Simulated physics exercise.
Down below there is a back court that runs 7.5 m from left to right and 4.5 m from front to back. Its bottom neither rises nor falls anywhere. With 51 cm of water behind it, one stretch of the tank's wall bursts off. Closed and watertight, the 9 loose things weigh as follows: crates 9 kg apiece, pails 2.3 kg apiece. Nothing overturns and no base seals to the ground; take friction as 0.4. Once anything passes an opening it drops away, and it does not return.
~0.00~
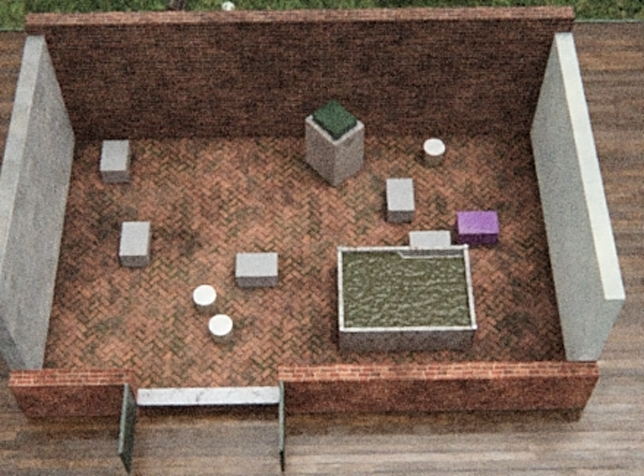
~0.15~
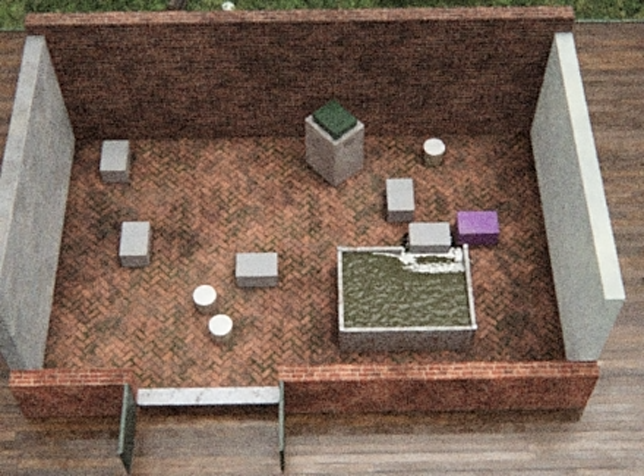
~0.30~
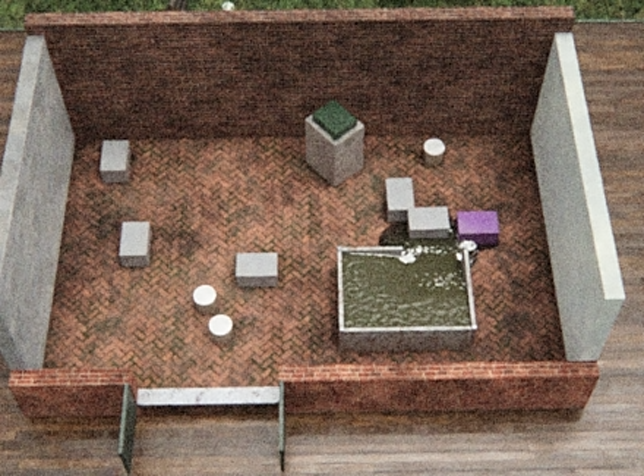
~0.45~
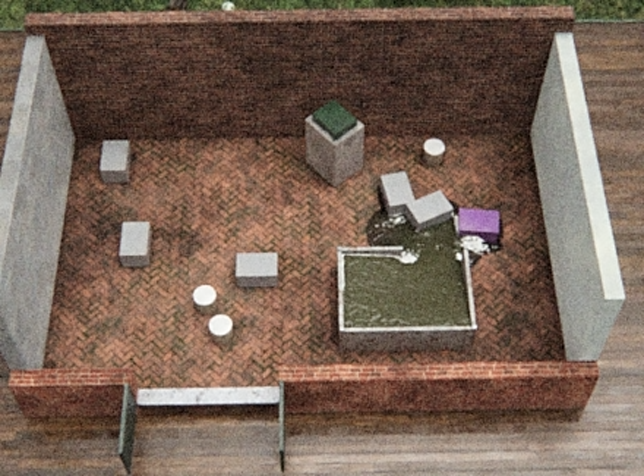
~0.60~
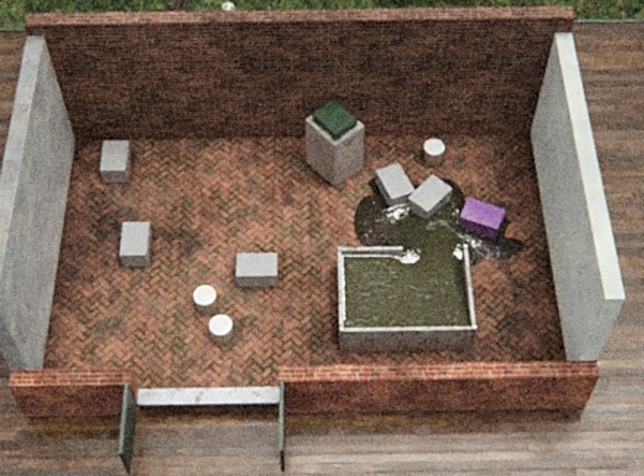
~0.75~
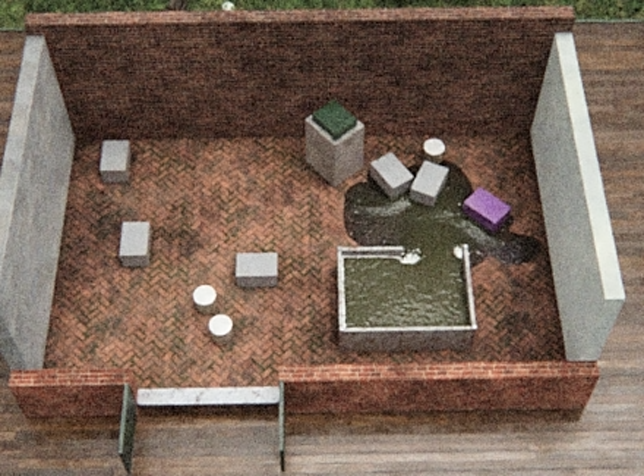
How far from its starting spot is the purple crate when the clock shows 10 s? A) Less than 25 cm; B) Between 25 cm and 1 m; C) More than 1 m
(C) More than 1 m.
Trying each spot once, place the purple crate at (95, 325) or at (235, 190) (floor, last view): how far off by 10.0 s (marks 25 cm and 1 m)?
Try one: It hardly moves. Try two: It hardly moves.
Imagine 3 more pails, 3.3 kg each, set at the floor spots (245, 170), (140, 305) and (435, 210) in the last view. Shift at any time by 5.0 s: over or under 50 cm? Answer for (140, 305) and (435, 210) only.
Well, the first is lower and the second higher.
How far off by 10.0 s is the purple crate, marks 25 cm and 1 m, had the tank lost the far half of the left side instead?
Outcome for the purple crate: It remains nearly still.
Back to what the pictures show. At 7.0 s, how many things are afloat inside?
The number is 4.
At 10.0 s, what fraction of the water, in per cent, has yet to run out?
Around 98 % of the water.
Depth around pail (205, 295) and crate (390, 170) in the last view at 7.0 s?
1 and 9 cm.
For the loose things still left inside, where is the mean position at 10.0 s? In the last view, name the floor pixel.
I'd put it around (301, 255).
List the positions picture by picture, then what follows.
The purple crate at (478, 222), on the bottom; water covers 2.4 m2; 0 of 9 have shifted, in the first picture.
The purple crate at (478, 222), on the bottom; water covers 2.7 m2; 1 of 9 have shifted, in the second picture.
The purple crate at (478, 222), on the bottom; 3.4 m2 under water; 1 of 9 have shifted, in the third picture.
The purple crate at (479, 220) rests on the ground, 4 cm from its start; water covers 4.0 m2; 2 of 9 have shifted, in the fourth picture.
The purple crate at (483, 213) rests on the ground, 19 cm from its start; water covers 4.9 m2; 3 of 9 have shifted, in the fifth picture.
The purple crate at (488, 205), on the bottom, 36 cm from its start; water covers 6.0 m2; 3 of 9 have shifted, in the sixth picture.
After 2.0 s the purple crate is near (523, 134), 1.8 m from its start, afloat; 0 of 9 are out; 4 afloat.
After 4.5 s the purple crate is near (494, 185), 0.7 m from its start, afloat; 0 of 9 are out; 4 afloat.
After 7.0 s the purple crate is near (509, 257), 0.8 m from its start, afloat; 0 of 9 are out; 4 afloat.
After 10.0 s the purple crate is near (482, 349), 2.2 m from its start, afloat; 0 of 9 are out; 4 afloat.
